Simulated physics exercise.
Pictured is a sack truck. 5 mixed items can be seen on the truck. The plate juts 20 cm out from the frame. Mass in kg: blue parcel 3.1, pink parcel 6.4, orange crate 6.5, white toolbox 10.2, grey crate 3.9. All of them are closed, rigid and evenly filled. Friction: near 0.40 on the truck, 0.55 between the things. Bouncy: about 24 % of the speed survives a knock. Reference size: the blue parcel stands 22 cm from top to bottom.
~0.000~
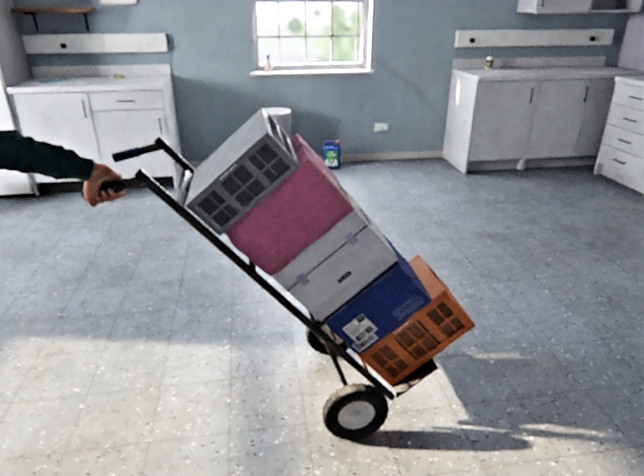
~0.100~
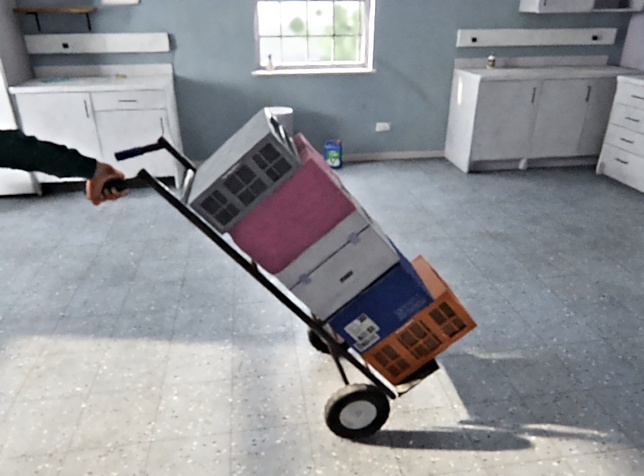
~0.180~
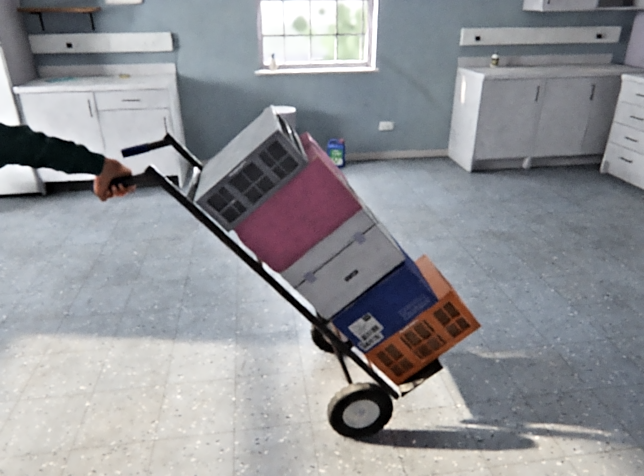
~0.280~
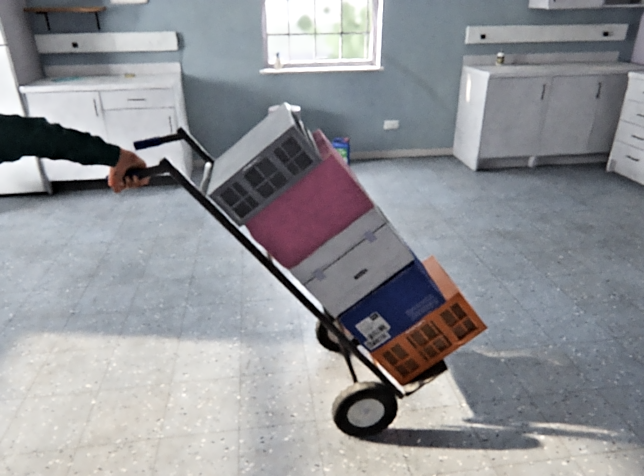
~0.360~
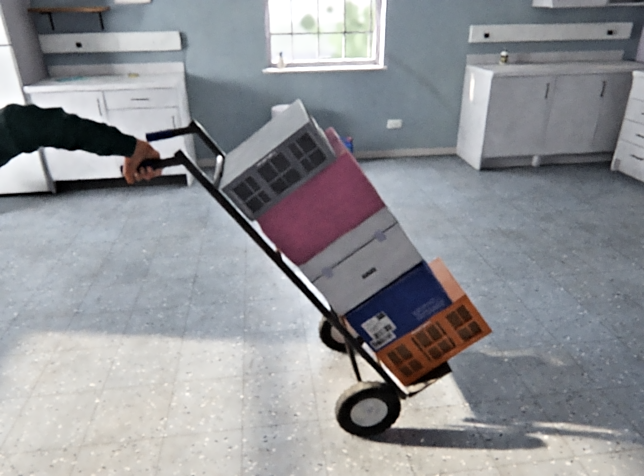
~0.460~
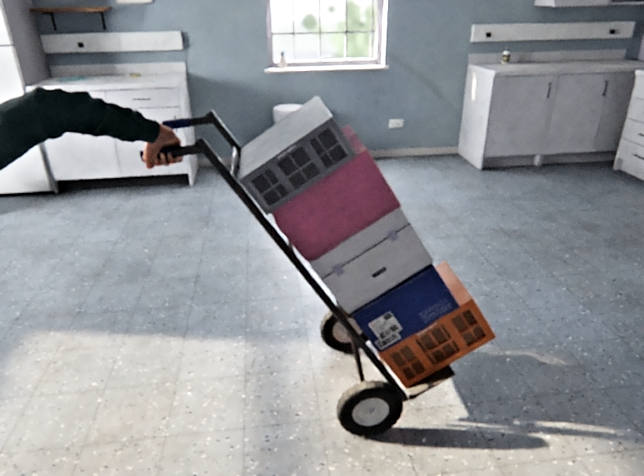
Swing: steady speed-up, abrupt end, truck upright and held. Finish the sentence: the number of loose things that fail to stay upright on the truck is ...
... three or more.
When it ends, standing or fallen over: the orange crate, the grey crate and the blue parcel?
In the last frame the orange crate remains up, the grey crate does not stay up and the blue parcel does not stay up.
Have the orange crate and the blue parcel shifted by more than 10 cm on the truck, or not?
As for the orange crate, it remains where it was, and the blue parcel winds up somewhere else.
After 1.16 s, truck upright; pink parcel tipped 12° from how it sat near (486, 195); blue parcel tipped 12° from how it sat near (444, 308); grey crate tipped 12° from how it sat.
After 1.56 s, truck upright; pink parcel tipped 34° from how it sat near (550, 202); blue parcel tipped 34° from how it sat near (461, 296); grey crate tipped 35° from how it sat.
After 1.86 s, truck upright; pink parcel, white toolbox and grey crate now dropped from the stack; blue parcel tipped 73° from how it sat near (493, 292); orange crate tipped 3° from how it sat.
After 2.06 s, truck upright; blue parcel on its side near (511, 298); orange crate tipped 3° from how it sat.
At rest (3.0 s), dropped from the stack, pink parcel, white toolbox and grey crate; tipped over on the truck, blue parcel; orange crate in place, give or take 10 cm. Seen from the same camera at the end, blue parcel near (519, 304), pink parcel near (637, 329).
